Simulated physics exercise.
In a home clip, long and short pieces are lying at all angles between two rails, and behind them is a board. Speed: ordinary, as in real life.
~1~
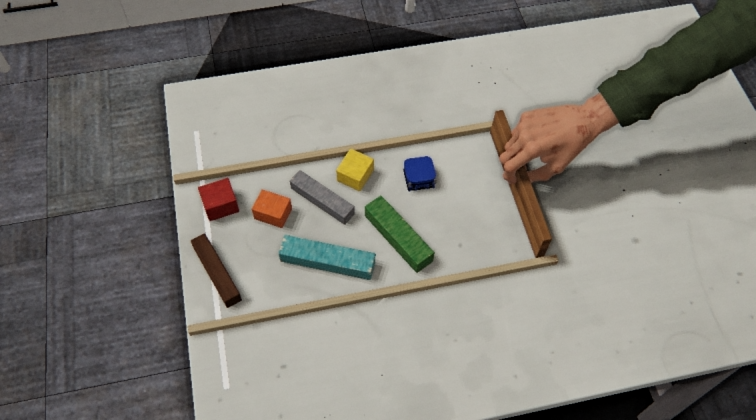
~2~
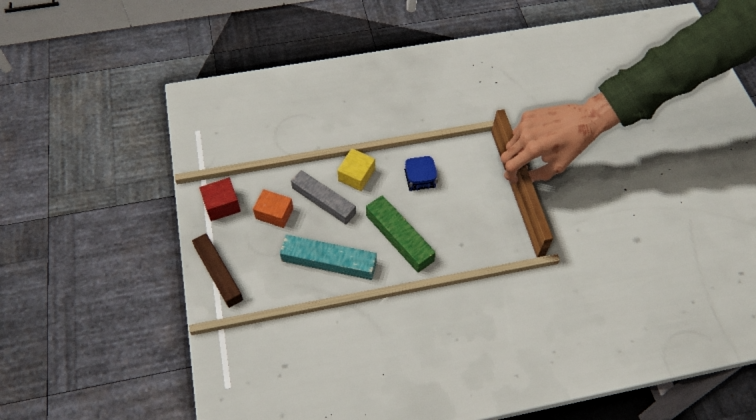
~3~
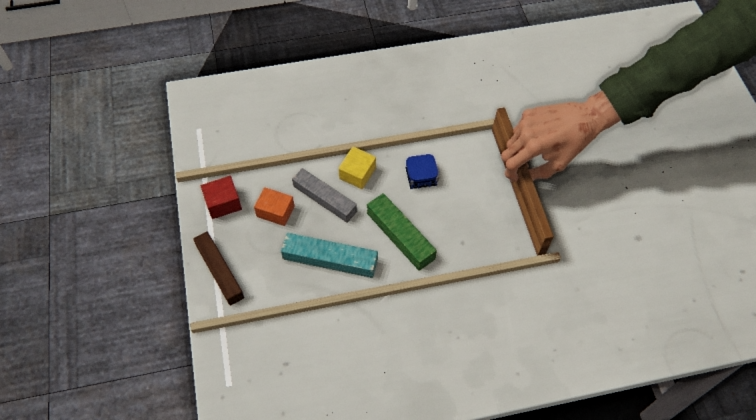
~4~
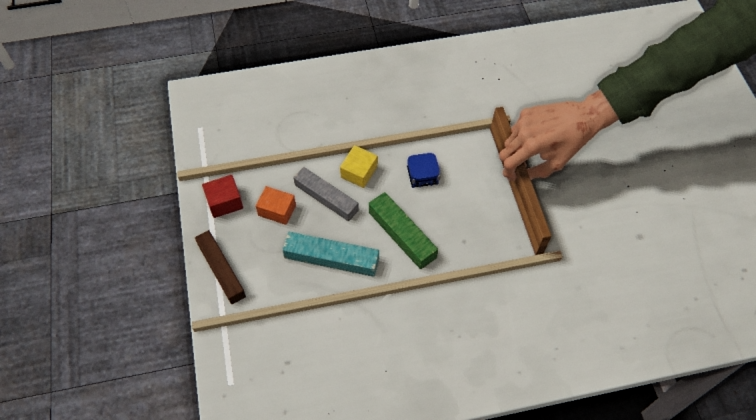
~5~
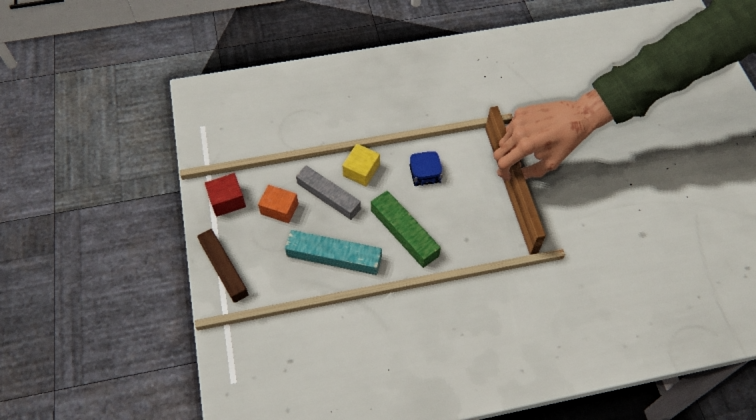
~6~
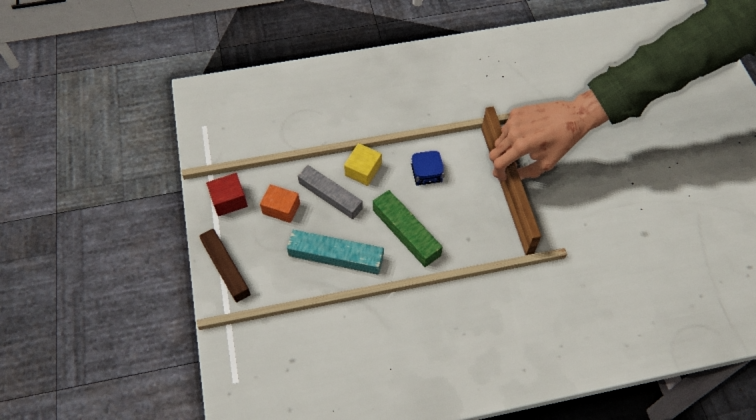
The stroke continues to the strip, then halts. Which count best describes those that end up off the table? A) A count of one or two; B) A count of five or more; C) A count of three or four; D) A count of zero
Answer: B.
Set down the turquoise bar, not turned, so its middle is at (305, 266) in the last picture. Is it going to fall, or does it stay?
It topples off.
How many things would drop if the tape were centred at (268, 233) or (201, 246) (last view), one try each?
In that order 0 and 7.
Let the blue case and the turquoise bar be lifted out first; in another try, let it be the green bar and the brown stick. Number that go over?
Count: 4 (first case); 4 (second).
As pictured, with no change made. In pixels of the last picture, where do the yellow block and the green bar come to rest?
Around (195, 184) and around (209, 265).
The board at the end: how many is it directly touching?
3 are in contact with it.
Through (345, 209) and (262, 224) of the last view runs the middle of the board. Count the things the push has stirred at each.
At the first spot the count is 6, and at the second it is 8.
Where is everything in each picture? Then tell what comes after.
Brown stick (216, 270); red block (219, 200); orange block (272, 209); board (519, 182); tape (210, 248), in the first frame.
Red block (220, 199); turquoise bar (329, 257), in the second frame.
Orange block (275, 207); green bar (401, 231), in the third frame.
Brown stick (220, 267); grey bar (326, 194), in the fourth frame.
Red block (225, 195); board (513, 179), in the fifth frame.
Brown stick (225, 265); red block (227, 195); orange block (280, 203); board (509, 179); tape (219, 242), in the sixth frame.
A little later, none off yet; brown stick at rest near (225, 265); red block at rest near (227, 195); orange block at rest near (280, 203).
Next, none off yet; brown stick at rest near (221, 266); red block shifted a little near (216, 196); orange block shifted about its own width near (246, 214).
When it is over, the number that fall off is five or more; down, grey bar, turquoise bar, orange block, red block and brown stick.
